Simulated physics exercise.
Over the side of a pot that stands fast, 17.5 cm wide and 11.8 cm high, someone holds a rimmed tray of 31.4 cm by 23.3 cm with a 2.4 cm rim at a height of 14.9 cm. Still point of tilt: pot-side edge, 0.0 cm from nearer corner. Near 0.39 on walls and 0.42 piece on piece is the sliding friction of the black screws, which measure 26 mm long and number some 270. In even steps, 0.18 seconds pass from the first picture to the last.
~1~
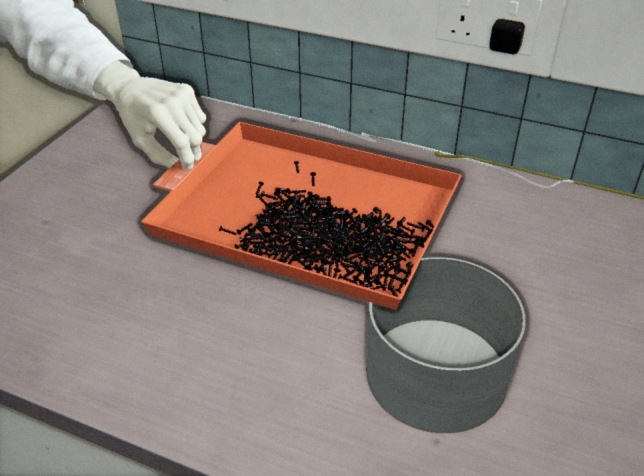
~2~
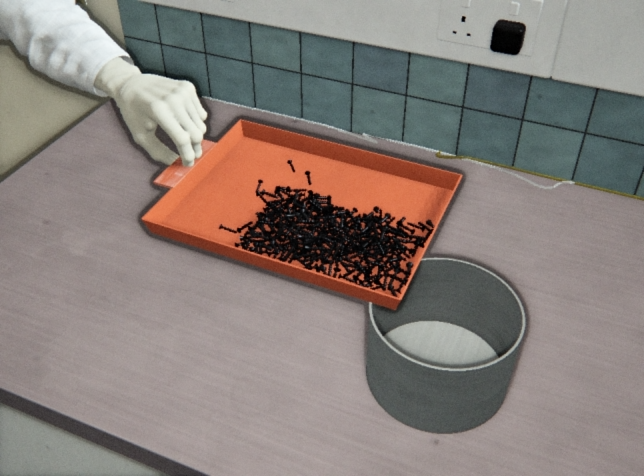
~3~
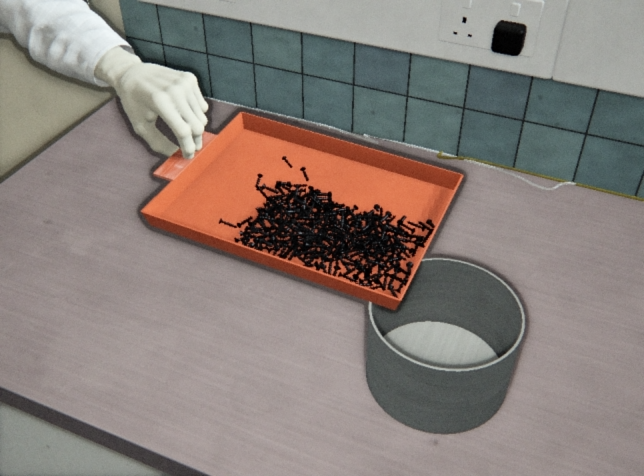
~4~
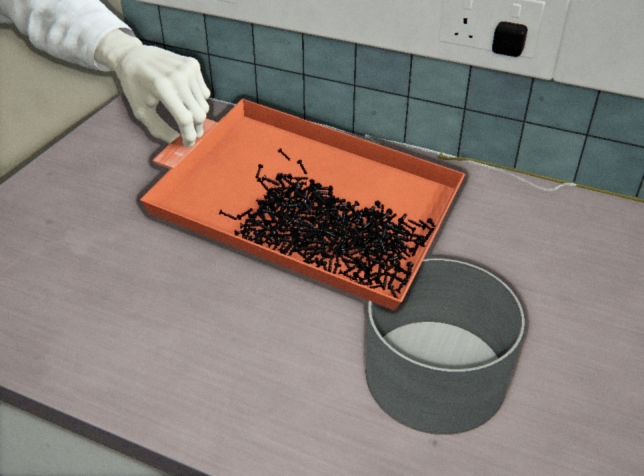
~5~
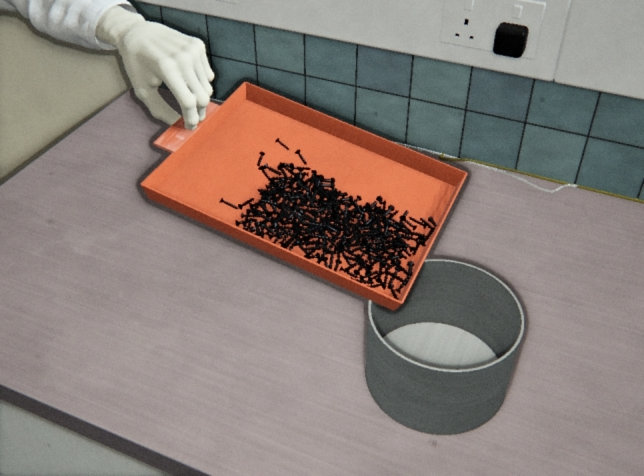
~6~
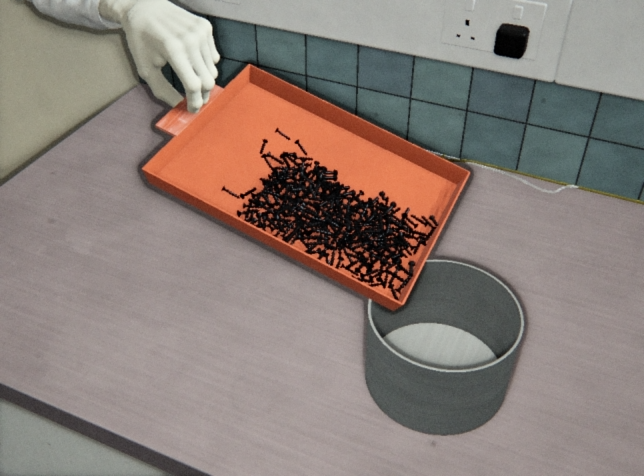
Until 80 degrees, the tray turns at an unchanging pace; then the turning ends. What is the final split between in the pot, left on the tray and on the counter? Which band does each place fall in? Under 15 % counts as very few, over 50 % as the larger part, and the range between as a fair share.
Pot: The larger part. Left on the tray: Very few. Counter: Very few.
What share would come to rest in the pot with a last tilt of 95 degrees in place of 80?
95 %.
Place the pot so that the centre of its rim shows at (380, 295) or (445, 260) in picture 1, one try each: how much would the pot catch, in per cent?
10 % and 20 %.
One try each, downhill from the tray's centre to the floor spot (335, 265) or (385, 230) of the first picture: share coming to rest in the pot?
Roughly 20 per cent on the first try and 65 per cent on the second.
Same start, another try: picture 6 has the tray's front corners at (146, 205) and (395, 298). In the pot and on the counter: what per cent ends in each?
That works out as pot 5 and counter 90.
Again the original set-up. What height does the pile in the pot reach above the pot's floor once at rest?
4.0 cm.
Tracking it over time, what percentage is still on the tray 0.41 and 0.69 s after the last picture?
Estimates: 100; 15.
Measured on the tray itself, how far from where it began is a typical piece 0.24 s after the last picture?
Roughly 3 cm.
Then, 0.24 s after the last picture, tilt 48 degrees; the tray holds 100 %, the pot 0 %.
Then, 0.41 s after the last picture, tilt 70 degrees; the tray holds 100 %, the pot 0 %.
Then, 0.69 s after the last picture, tilt 80 degrees; the tray holds 15 %, the pot 80 %.
In the end, pot 90 %, tray 5 %, counter 5 %.
